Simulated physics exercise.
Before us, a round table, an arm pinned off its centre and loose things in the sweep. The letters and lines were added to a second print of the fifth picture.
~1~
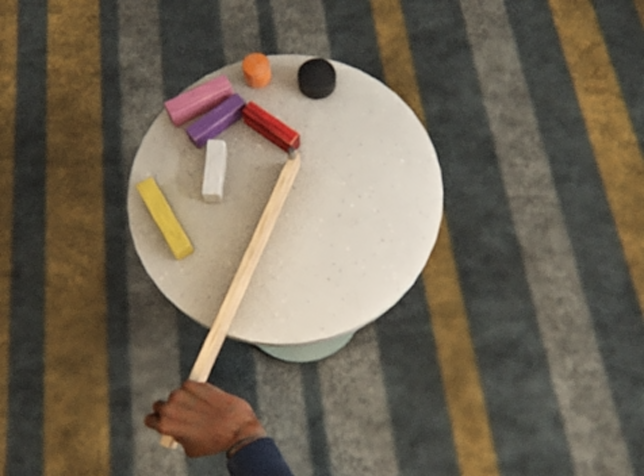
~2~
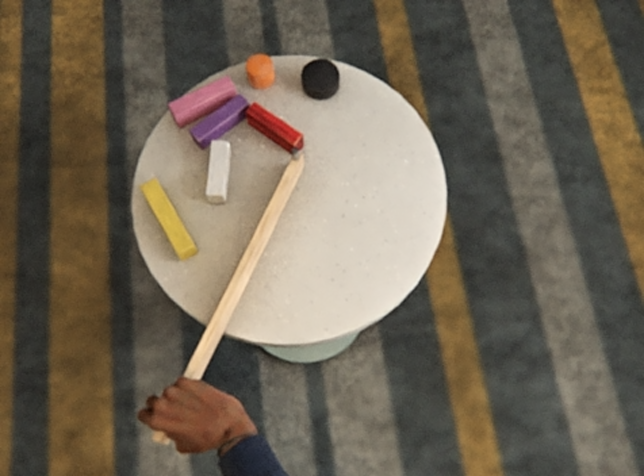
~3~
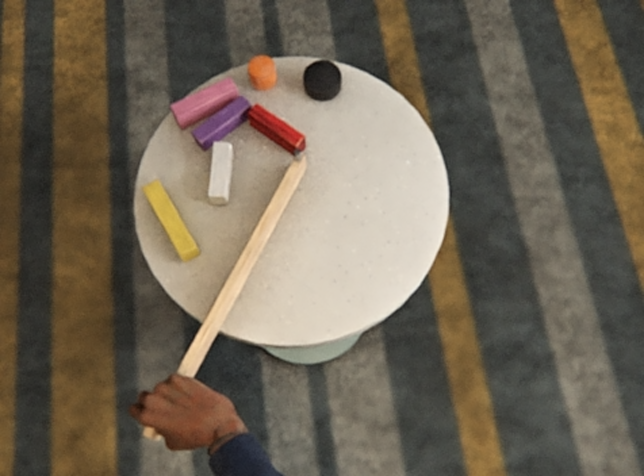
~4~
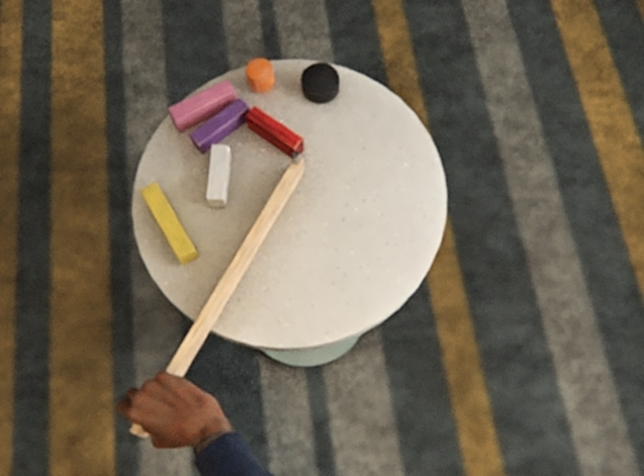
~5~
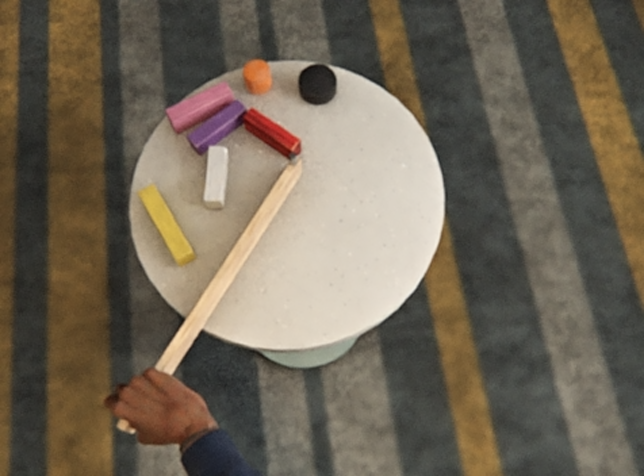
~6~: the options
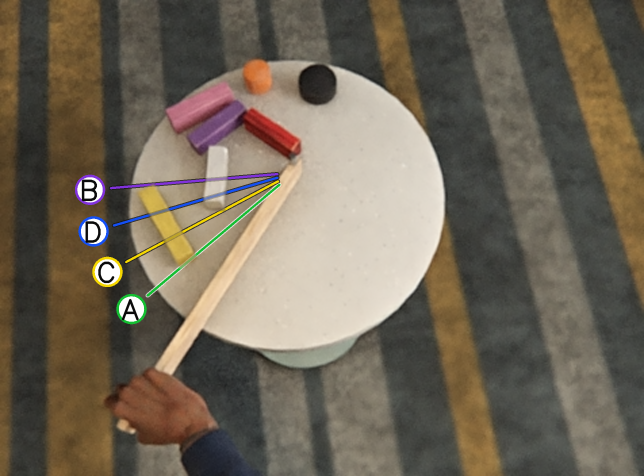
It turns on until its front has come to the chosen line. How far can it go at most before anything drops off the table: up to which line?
Nothing falls up to D.
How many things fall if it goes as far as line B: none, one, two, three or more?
One.
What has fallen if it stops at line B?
The yellow bar goes over.
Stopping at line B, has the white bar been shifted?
Yes.
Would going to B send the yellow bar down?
Yes.
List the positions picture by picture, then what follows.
The first picture shows arm (254, 243); orange tin (257, 71); white bar (215, 171).
The second picture shows arm (254, 242); black tin (321, 79).
The third picture shows arm (252, 242); purple bar (223, 123).
The fourth picture shows arm (247, 243); pink bar (203, 106).
The fifth picture shows arm (242, 243); white bar (217, 177); black tin (318, 84); yellow bar (167, 225).
On the marked copy, A at (215, 238); B at (195, 181); C at (204, 221); D at (196, 202).
Following D. Soon after the start, arm (220, 227); orange tin (258, 77); pink bar (201, 108).
Later, arm (205, 206); yellow bar (146, 197); orange tin (258, 77).
In the end, arm (199, 191); yellow bar (138, 174); purple bar (217, 125); nothing has fallen.
As for the rest, A is safe but short; B drops the yellow bar; C is safe but short.
